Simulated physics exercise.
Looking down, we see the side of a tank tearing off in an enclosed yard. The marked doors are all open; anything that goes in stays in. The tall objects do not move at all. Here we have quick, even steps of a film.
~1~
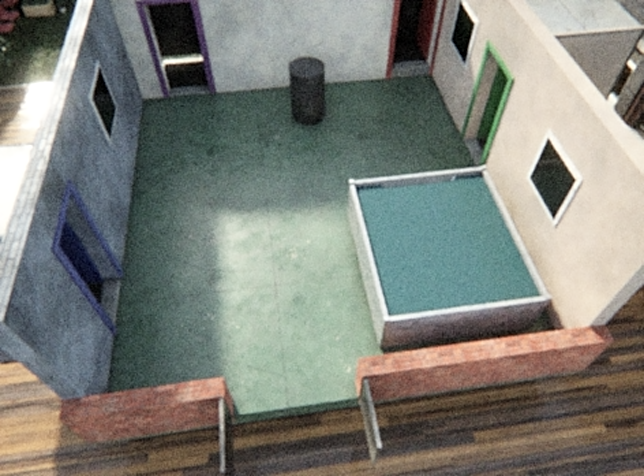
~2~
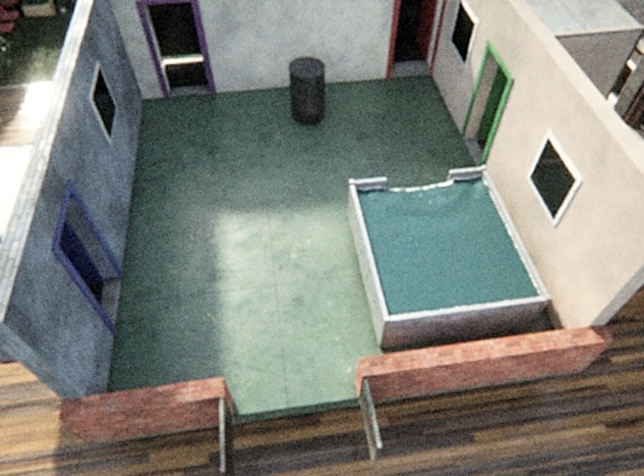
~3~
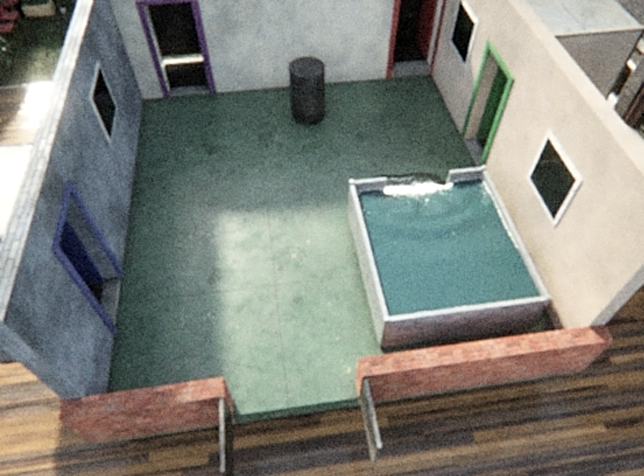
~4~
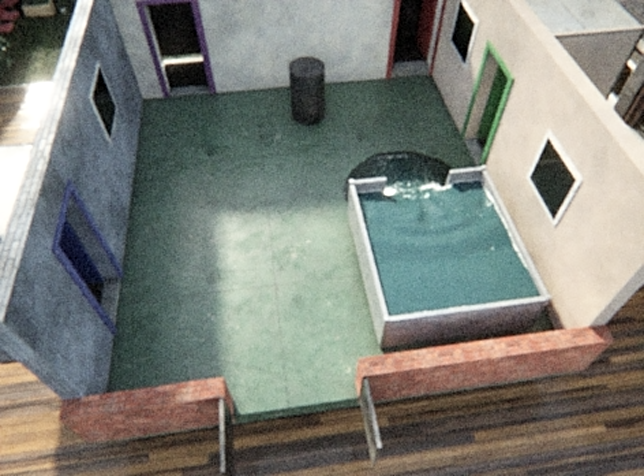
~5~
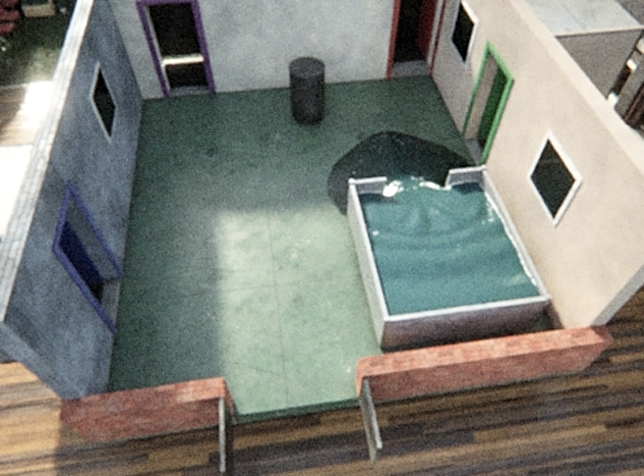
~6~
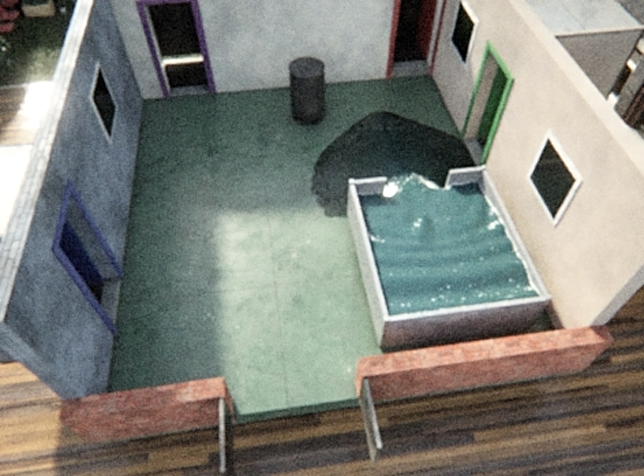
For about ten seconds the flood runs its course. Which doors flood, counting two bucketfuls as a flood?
In the end the purple door will let in too much. The red door will let in too much. The blue door will let in an allowed amount. The green door will let in too much.
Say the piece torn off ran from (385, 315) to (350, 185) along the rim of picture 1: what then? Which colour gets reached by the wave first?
The answer is the one in blue.
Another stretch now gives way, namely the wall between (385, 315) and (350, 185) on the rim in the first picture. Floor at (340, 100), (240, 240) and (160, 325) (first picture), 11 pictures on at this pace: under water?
Point by point: Untouched, swamped and swamped.
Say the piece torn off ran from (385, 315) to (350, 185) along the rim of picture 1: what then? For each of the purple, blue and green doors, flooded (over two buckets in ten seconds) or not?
The purple door tops the limit; the blue door tops the limit; the green door falls short.
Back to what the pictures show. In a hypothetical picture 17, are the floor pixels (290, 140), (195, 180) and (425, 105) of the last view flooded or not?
First swamped, then spared, then swamped.
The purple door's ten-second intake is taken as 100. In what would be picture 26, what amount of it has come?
Something like 5 in a hundred.
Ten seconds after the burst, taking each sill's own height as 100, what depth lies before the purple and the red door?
Some 240 percent and then some 60 percent.
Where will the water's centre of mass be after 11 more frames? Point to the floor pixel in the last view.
The water's middle lies around (406, 203).
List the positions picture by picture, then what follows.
In the first picture, the open tank at (440, 238) is whole and still.
In the second picture, the front is at a hidden place, out from the gap on the open tank's far side.
In the third picture, the front is at a hidden place, out from the gap on the open tank's far side.
In the fourth picture, the front is at (379, 157), out from the gap on the open tank's far side.
In the fifth picture, water pours out on the open tank's far side and has run to (386, 134).
In the sixth picture, the front is at (374, 116), out from the gap on the open tank's far side.
A moment on, water covers 30 % of the floor; the purple door not reached, the red door wet at the sill, nothing in, the blue door not reached, the green door under two buckets in.
Next, water covers 40 % of the floor; the purple door not reached, the red door over two buckets in, the blue door not reached, the green door over two buckets in.
Then, water covers 45 % of the floor; the purple door under two buckets in, the red door far over two buckets in, the blue door not reached, the green door over two buckets in.
Later, water covers 65 % of the floor; the purple door over two buckets in, the red door far over two buckets in, the blue door wet at the sill, nothing in, the green door far over two buckets in.
In the end, water covers 90 % of the floor; the purple door far over two buckets in, the red door far over two buckets in, the blue door wet at the sill, nothing in, the green door far over two buckets in.
